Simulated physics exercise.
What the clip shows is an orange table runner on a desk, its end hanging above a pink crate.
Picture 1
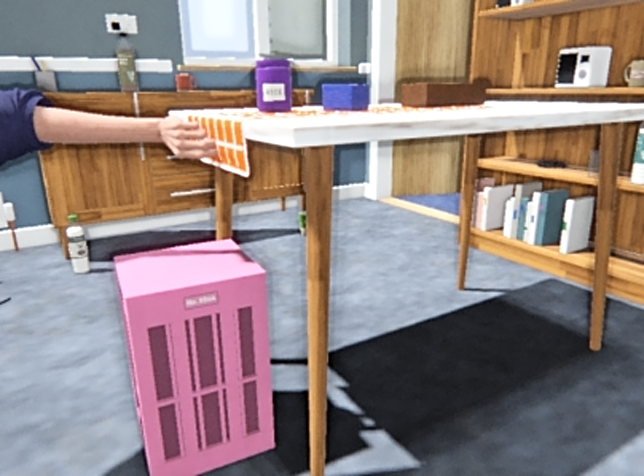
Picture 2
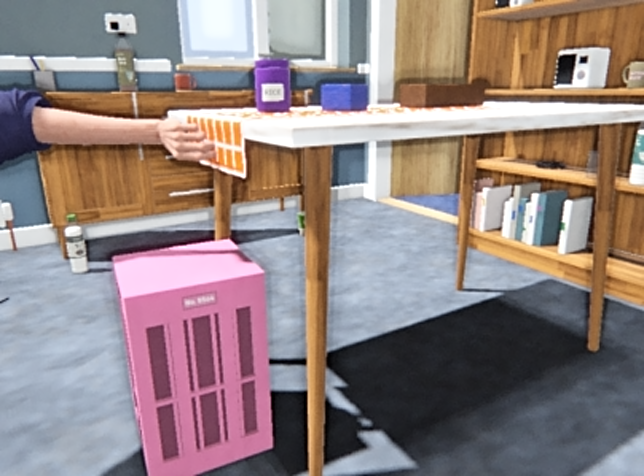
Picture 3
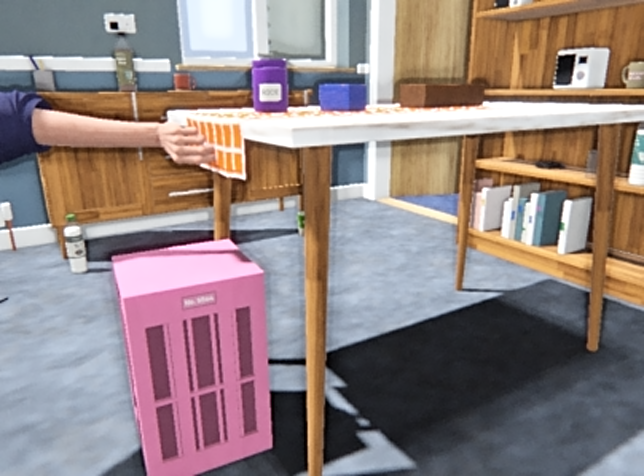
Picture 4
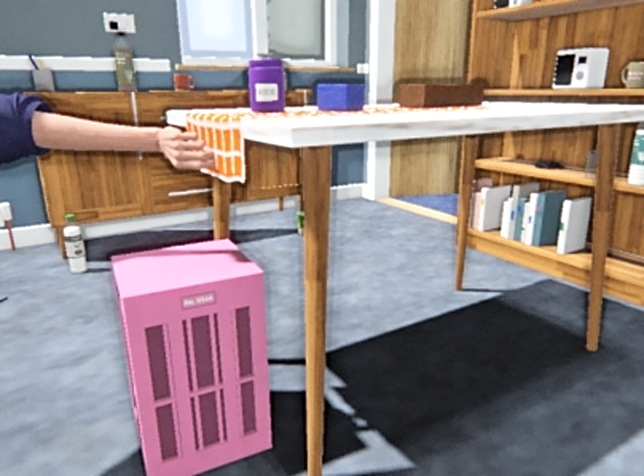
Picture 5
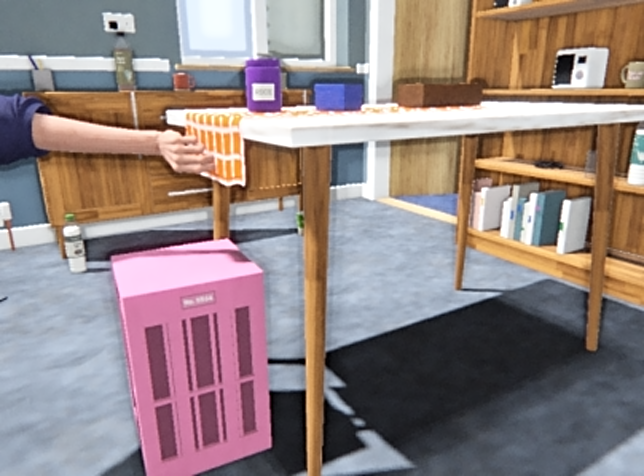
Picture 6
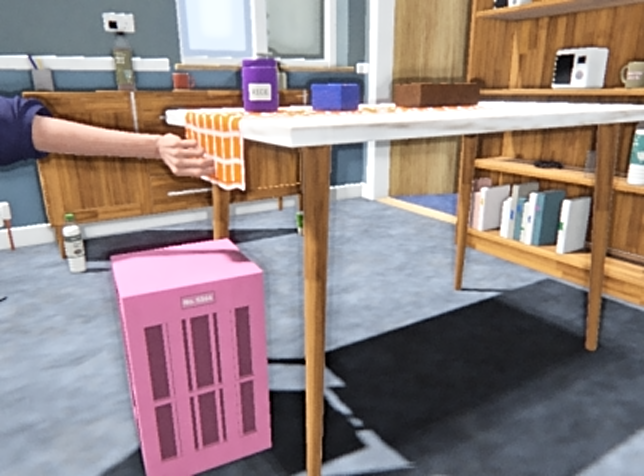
A hand and dark-sleeved arm reach in from the left to grip the end of an orange-and-white patterned cloth on a white-topped desk, seen from a low, steady view inside a room. A purple jar, a blue block and a brown brick sit along the desktop, with a pink crate below and shelves at right. The hand draws the cloth slightly down over the edge, and the jar and block shift a little left.
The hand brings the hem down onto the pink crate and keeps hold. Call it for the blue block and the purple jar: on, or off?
The blue block on, the purple jar off.
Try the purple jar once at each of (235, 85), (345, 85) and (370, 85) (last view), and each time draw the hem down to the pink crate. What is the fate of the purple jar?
Over, then Stays, then Stays.
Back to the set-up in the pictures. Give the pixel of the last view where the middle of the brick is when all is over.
Middle at (379, 96).
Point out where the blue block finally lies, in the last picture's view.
It ends up near (263, 99).
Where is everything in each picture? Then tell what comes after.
In the first frame, table runner end (248, 176); blue block (346, 85); purple jar (273, 60); brick (445, 83); top of the crate (170, 278).
In the second frame, table runner end (245, 178), far hem (516, 108); purple jar (272, 60); purple jar stands on the cloth.
In the third frame, table runner end (245, 179); blue block (343, 85).
In the fourth frame, table runner end (244, 182), far hem (514, 109); purple jar (266, 60).
In the fifth frame, table runner end (245, 186); blue block (339, 85).
In the sixth frame, table runner end (245, 190), far hem (509, 108); blue block (335, 84); purple jar (259, 59); top of the crate (167, 277).
Then, 0.42 s past the final frame, hem going down; block carried along near (302, 99); jar carried along near (221, 87).
Then, 0.82 s past the final frame, hem on the crate; block carried along near (268, 99); jar over the edge.
When it is over, hem on the crate; block carried along near (263, 99); jar over the edge. The blue block keeps clear of the edge and the purple jar falls off.
